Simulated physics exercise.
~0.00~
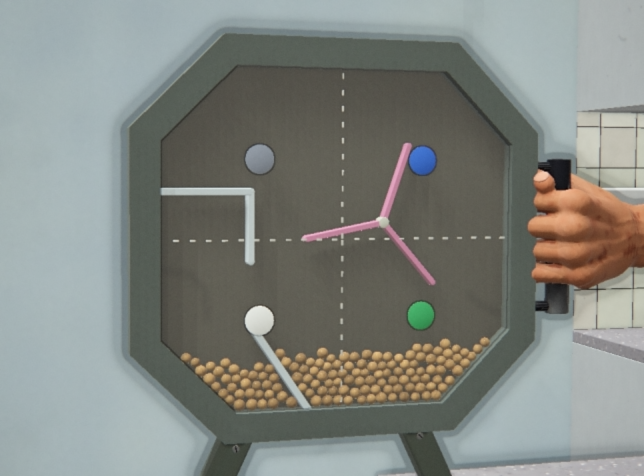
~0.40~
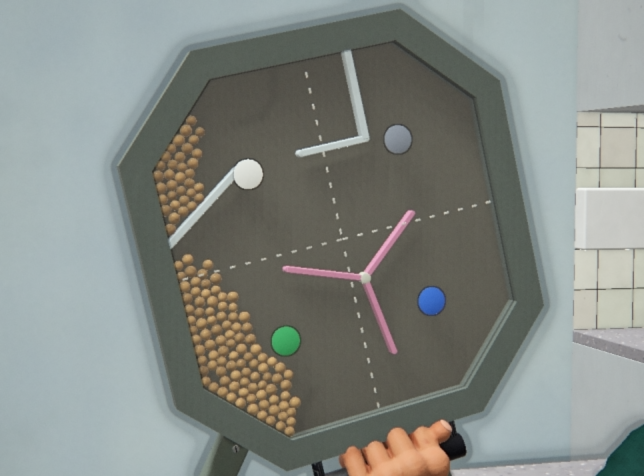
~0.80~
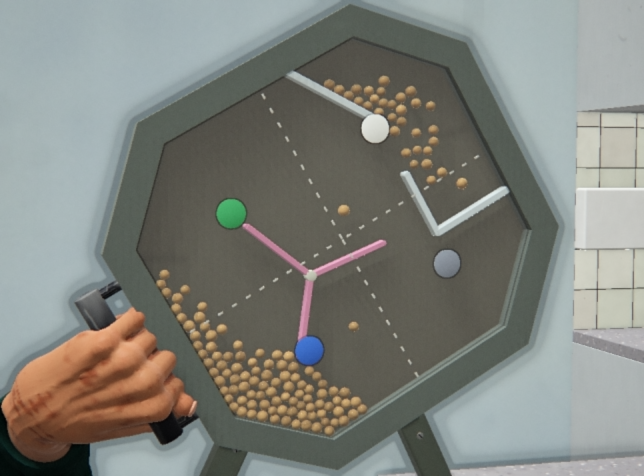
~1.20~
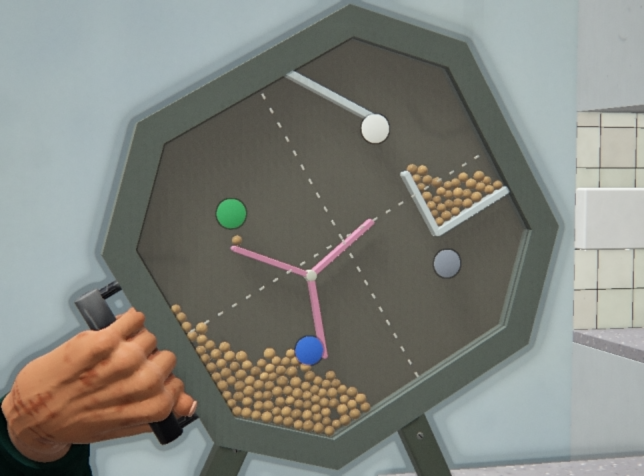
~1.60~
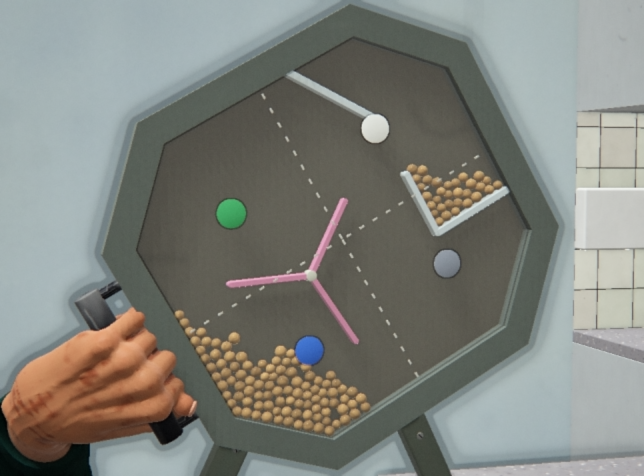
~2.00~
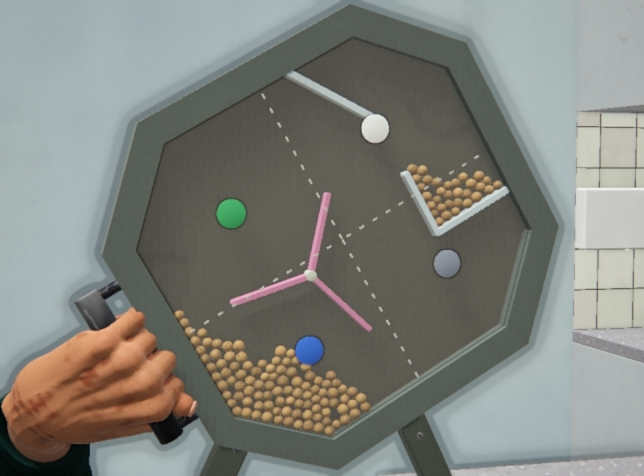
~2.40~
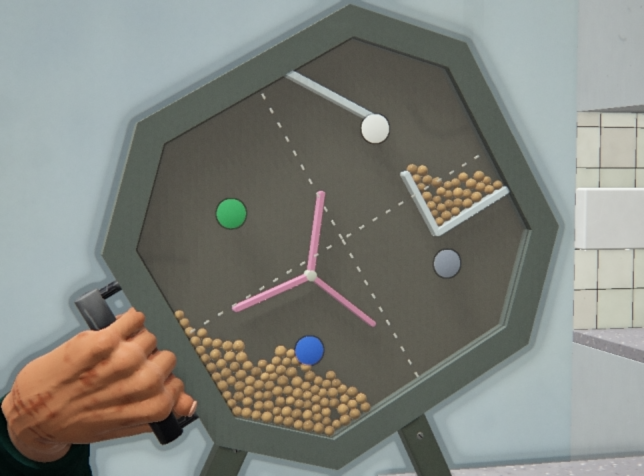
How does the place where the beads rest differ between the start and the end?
At the start the beads lie along the bottom of the case, below the white and green dots. At the end most are piled at the lower left around the blue dot, and a smaller group sits higher up on the right in the bent strip near the grey dot.
